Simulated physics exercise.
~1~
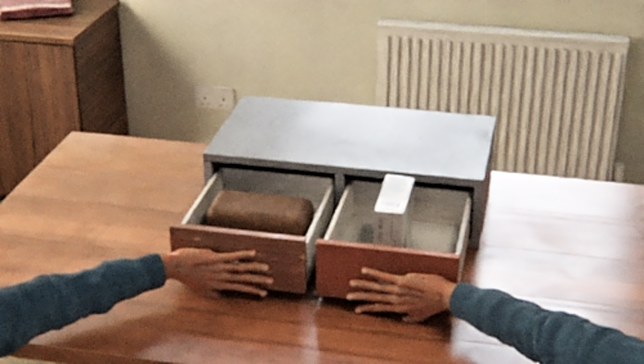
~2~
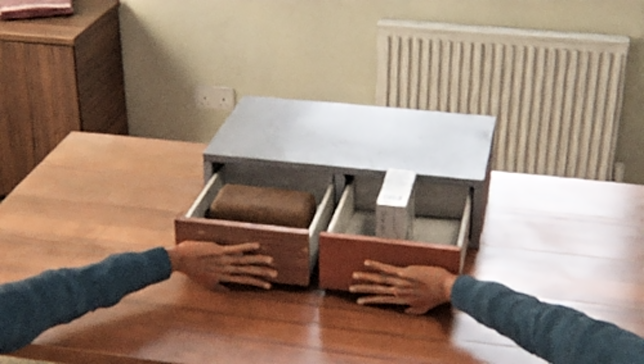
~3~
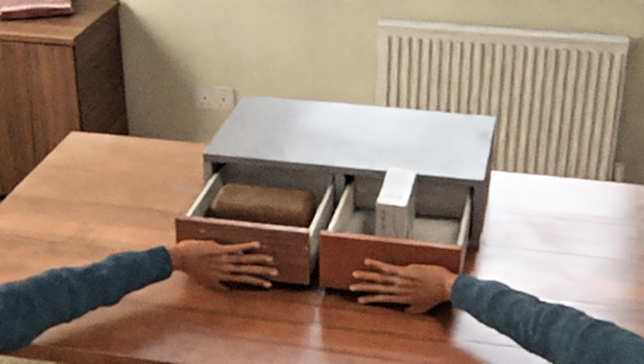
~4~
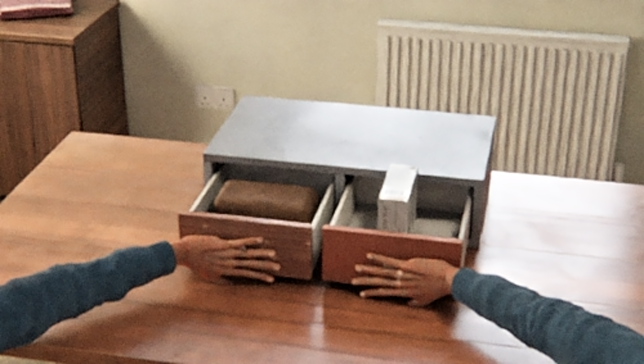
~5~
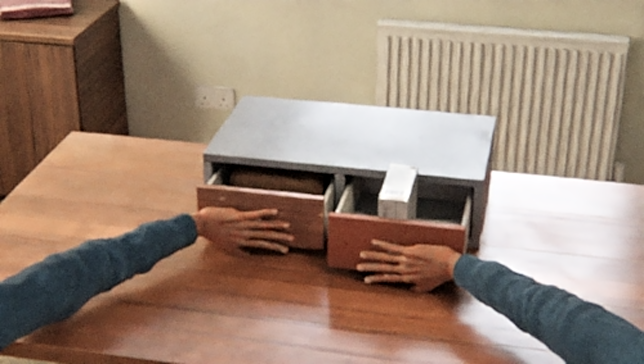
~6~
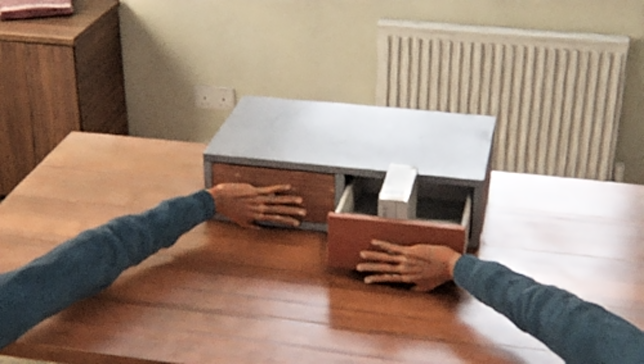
Two hands push the drawers inward; the left closes, but the right stays partly open.
